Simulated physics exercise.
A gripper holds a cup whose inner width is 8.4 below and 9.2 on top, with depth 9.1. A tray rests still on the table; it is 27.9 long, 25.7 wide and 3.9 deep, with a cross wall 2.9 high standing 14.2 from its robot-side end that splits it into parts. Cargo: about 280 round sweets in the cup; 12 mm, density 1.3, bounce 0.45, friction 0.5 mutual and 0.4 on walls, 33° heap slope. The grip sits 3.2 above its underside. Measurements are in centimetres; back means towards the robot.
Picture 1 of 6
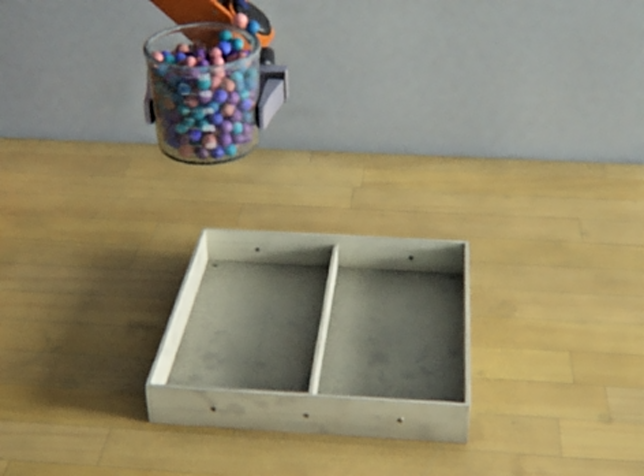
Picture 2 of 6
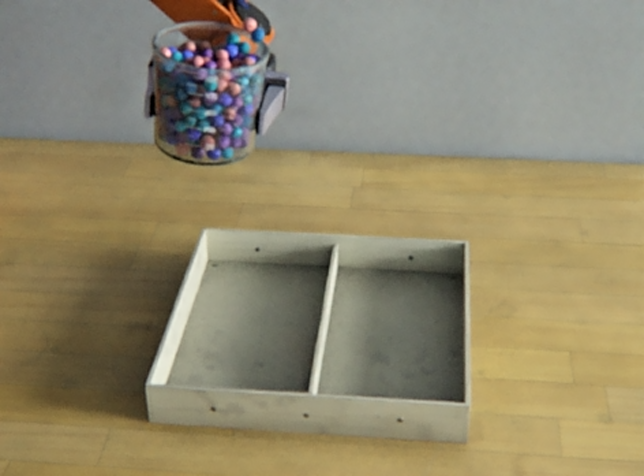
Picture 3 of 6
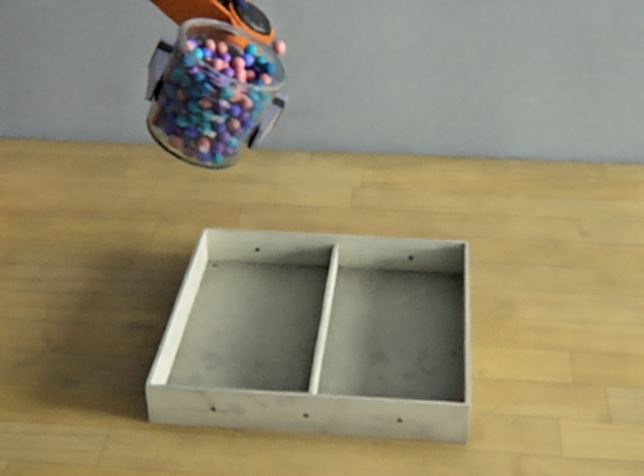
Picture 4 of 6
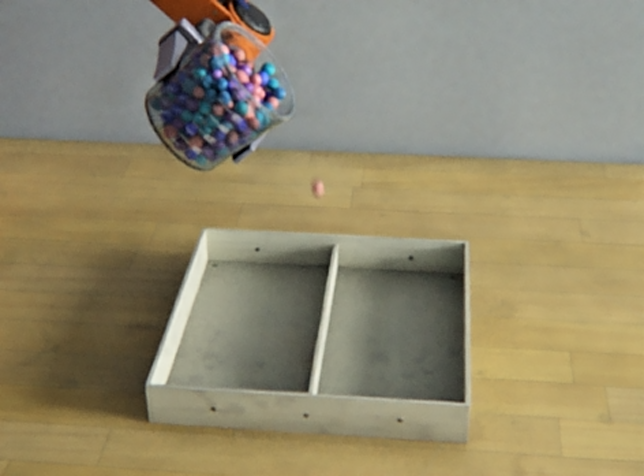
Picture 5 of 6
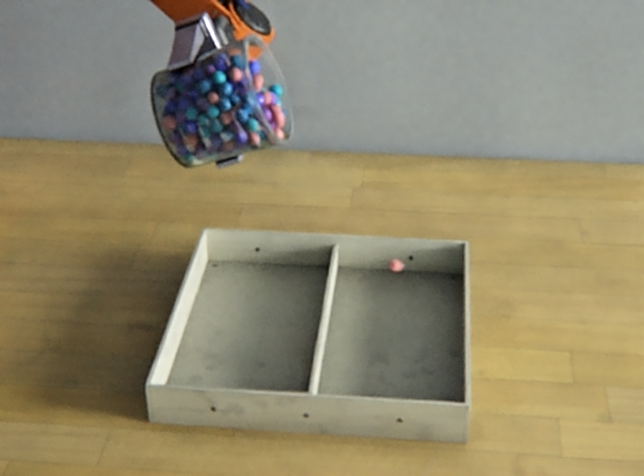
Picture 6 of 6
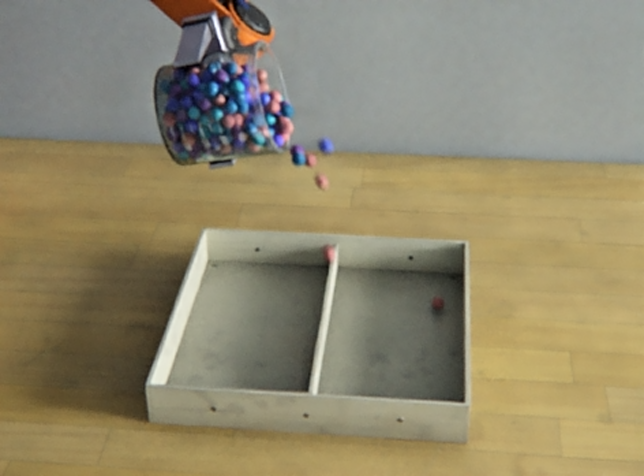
Orange robot arm tilting a clear cup of colourful balls rightward above a divided tray, a few balls dropping out.
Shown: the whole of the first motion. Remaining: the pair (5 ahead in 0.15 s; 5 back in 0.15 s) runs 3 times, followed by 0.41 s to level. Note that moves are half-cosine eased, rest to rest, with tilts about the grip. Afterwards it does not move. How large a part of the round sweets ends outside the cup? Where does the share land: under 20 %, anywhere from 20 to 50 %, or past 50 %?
It lands past 50 %.
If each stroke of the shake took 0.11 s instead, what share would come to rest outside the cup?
That gives about 90 percent.
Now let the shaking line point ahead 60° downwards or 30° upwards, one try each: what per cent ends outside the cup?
You'd get about 25 per cent with the first setting and about 80 per cent with the second.
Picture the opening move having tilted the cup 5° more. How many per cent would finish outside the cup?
Near 85 %.
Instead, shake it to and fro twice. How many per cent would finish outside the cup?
Roughly 65 in a hundred.
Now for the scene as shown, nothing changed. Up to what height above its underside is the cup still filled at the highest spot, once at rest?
5.0 cm.
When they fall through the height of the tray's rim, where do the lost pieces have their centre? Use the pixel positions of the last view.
They come through centred close to (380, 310).
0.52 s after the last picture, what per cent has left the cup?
About 50 in a hundred parts are out by then.
Then, 0.52 s after the last picture, tilted 76° forward, highest piece 26 above the table; 133 in the cup, 106 in the far-side part, 15 in the robot-side part, 3 on the table or floor, 20 in flight or on a rim.
Then, 1.05 s after the last picture, tilted 54° forward, highest piece 26 above the table; 165 in the far-side part, 73 in the cup, 32 in the robot-side part, 5 on the table or floor, 2 in flight or on a rim.
Then, 1.51 s after the last picture, level, highest piece 27 above the table; 166 in the far-side part, 73 in the cup, 33 in the robot-side part, 5 on the table or floor.
Then, 2.56 s after the last picture, level, highest piece 27 above the table; 166 in the far-side part, 73 in the cup, 33 in the robot-side part, 5 on the table or floor.
Final count, 166 in the far-side part, 73 in the cup, 33 in the robot-side part, 5 on the table or floor. That is 74 % outside the cup.
